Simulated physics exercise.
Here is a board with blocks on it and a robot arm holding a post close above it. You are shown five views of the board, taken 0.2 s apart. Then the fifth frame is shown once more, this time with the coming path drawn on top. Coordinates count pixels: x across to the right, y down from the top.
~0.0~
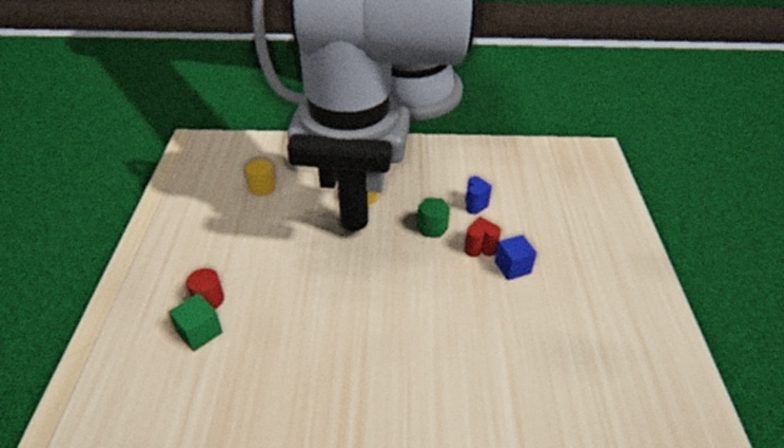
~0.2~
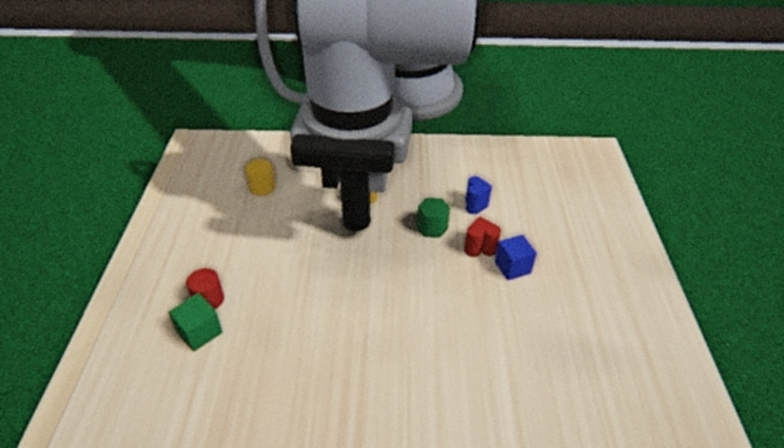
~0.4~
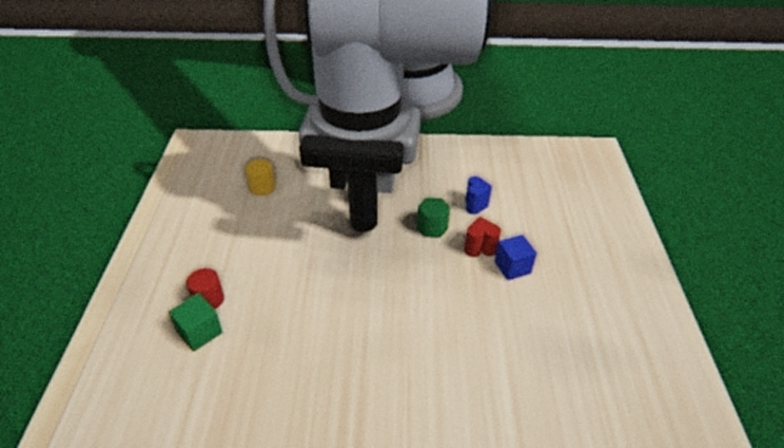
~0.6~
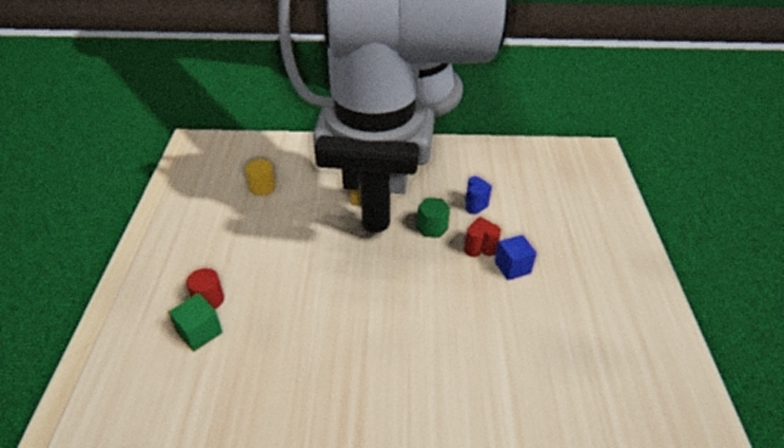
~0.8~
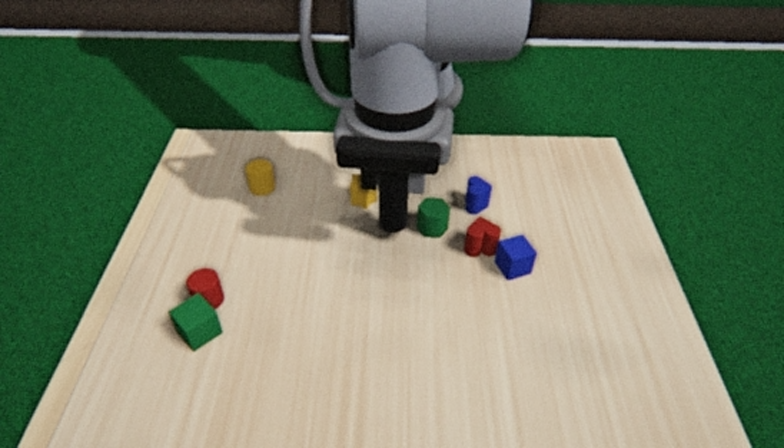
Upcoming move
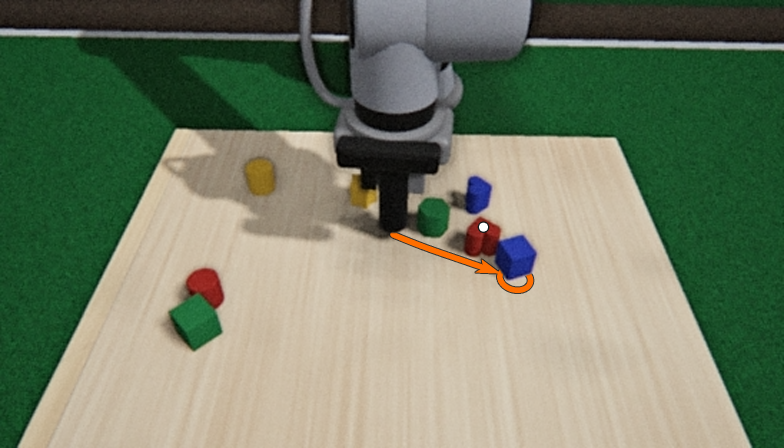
The robot arm held a black post low over the wooden board and slid it a short way right, close to the green block, while the scattered colored blocks stayed still.
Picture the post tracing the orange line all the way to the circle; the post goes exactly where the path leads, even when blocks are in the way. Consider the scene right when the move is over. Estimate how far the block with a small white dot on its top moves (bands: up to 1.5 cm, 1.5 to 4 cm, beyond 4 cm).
It shifts by 1.5 to 4 cm.
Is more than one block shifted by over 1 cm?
Final answer: Yes.
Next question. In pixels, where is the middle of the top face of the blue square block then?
The blue square block ends near (545, 248).
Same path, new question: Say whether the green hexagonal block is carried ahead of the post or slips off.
I'd say the green hexagonal block has slipped off and sits beside or behind the post.
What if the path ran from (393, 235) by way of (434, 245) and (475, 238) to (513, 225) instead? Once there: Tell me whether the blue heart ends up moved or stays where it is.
By the last moment, the blue heart will still be in its place.
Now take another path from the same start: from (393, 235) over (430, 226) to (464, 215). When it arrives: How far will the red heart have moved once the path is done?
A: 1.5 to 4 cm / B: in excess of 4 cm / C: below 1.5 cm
Choice C: Below 1.5 cm.
Path on the board, from (393, 235) directly to (515, 278); the dot is on the red heart.
What follows on the original path. One third of the way, post at (432, 238); green hexagonal block at (439, 207), turned 25° anticlockwise.
Two thirds of the way, post at (474, 253); green hexagonal block at (439, 207), turned 25° anticlockwise; red heart at (497, 227), turned 40° anticlockwise.
At the end, post at (518, 267); yellow star block in place; green hexagonal block at (439, 207), turned 25° anticlockwise; red heart at (501, 226), turned 55° anticlockwise; blue square block at (545, 248), turned 15° anticlockwise.
